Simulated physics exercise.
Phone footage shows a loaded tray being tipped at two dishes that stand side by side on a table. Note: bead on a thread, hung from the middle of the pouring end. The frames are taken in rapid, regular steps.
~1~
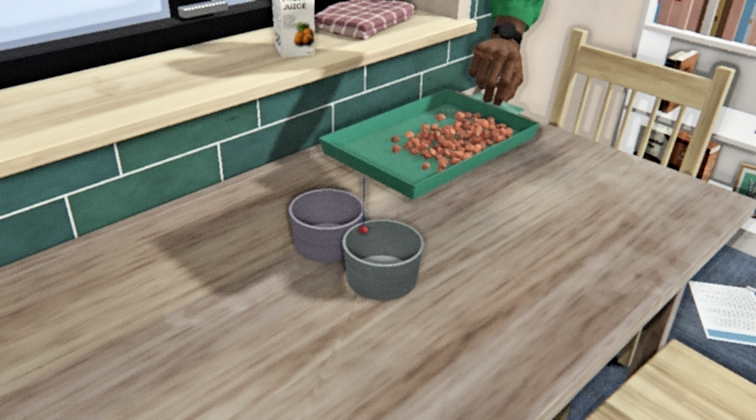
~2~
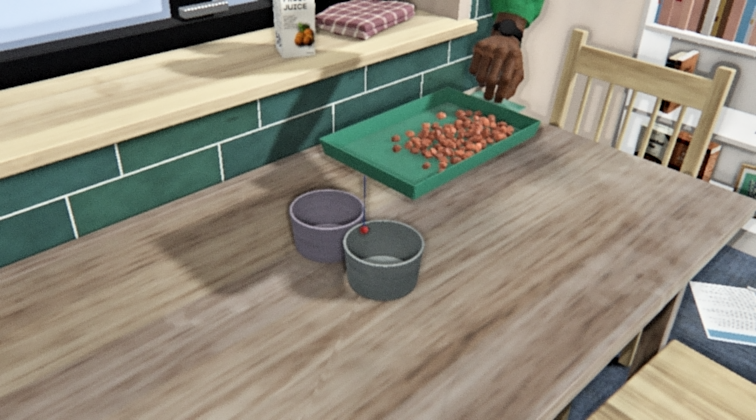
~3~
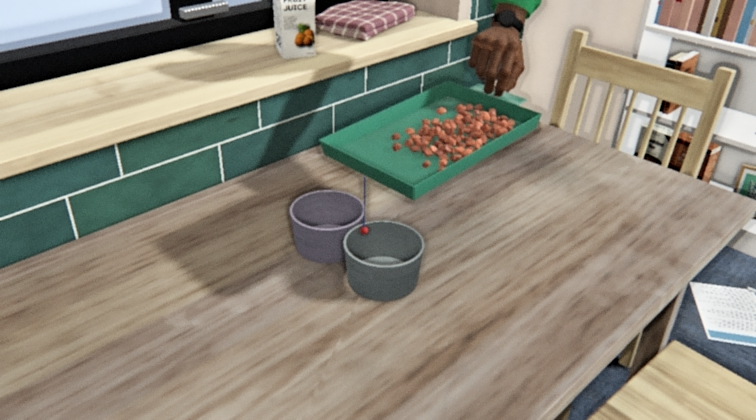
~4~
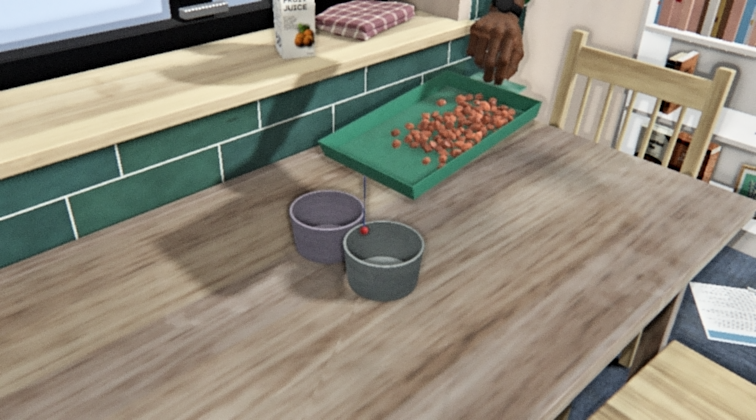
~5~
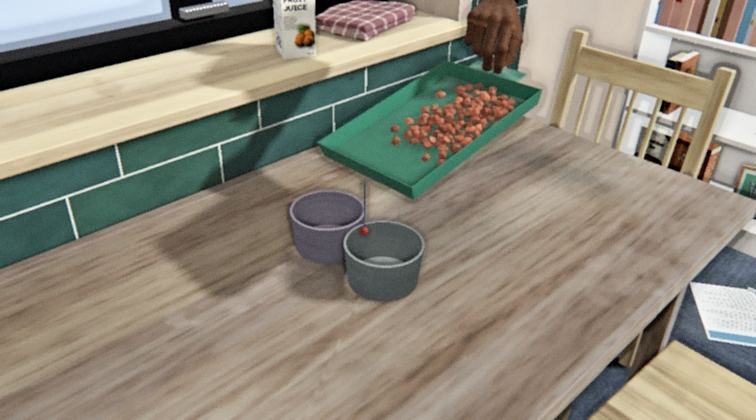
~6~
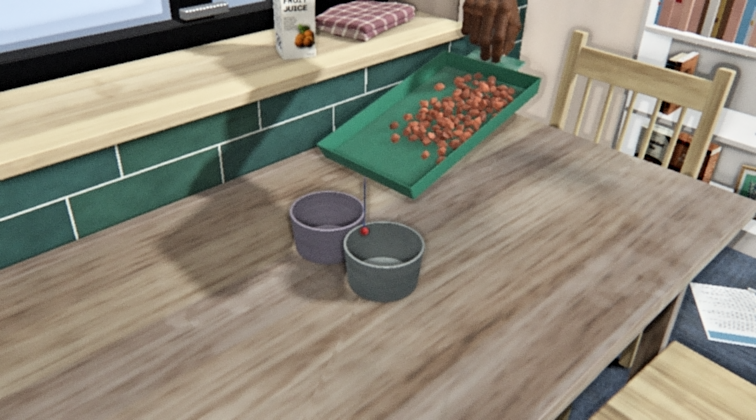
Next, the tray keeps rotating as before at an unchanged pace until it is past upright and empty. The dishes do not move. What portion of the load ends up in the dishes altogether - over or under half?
The dishes are left with the minor part.
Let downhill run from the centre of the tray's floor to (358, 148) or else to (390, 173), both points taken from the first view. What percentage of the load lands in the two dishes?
About 80 and 10 percent.
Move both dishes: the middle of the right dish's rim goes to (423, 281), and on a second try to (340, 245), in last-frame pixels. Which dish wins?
Try 1: The dish to the left; try 2: The dish to the right.
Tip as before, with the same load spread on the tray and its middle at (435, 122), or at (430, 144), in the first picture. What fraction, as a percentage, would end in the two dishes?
Close to 10 in a hundred, then close to 10 in a hundred.
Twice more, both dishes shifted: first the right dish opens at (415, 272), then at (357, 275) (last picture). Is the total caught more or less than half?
Place 1: Lower than half; place 2: Higher than half.
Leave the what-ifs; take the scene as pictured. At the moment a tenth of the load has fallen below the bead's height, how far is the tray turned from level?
Angle reached: About 70°.
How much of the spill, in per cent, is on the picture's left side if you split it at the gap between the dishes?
Share on the left: Near 90 %.
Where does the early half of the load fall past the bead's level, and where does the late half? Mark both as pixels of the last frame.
The opening part goes through (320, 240); what follows goes through (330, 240).
Soon after the last picture, tray tipped steeply; nearly all on the tray; a stray few in the air.
A little later, tray tipped right over; about half on the tray; a stray few in the left dish; about half outside both; a stray few in the air.
Later still, tray tipped past a quarter turn; a stray few in the right dish; a stray few in the left dish; nearly all outside both.
At rest, tray tipped past a quarter turn; a stray few in the right dish; a stray few in the left dish; nearly all outside both.
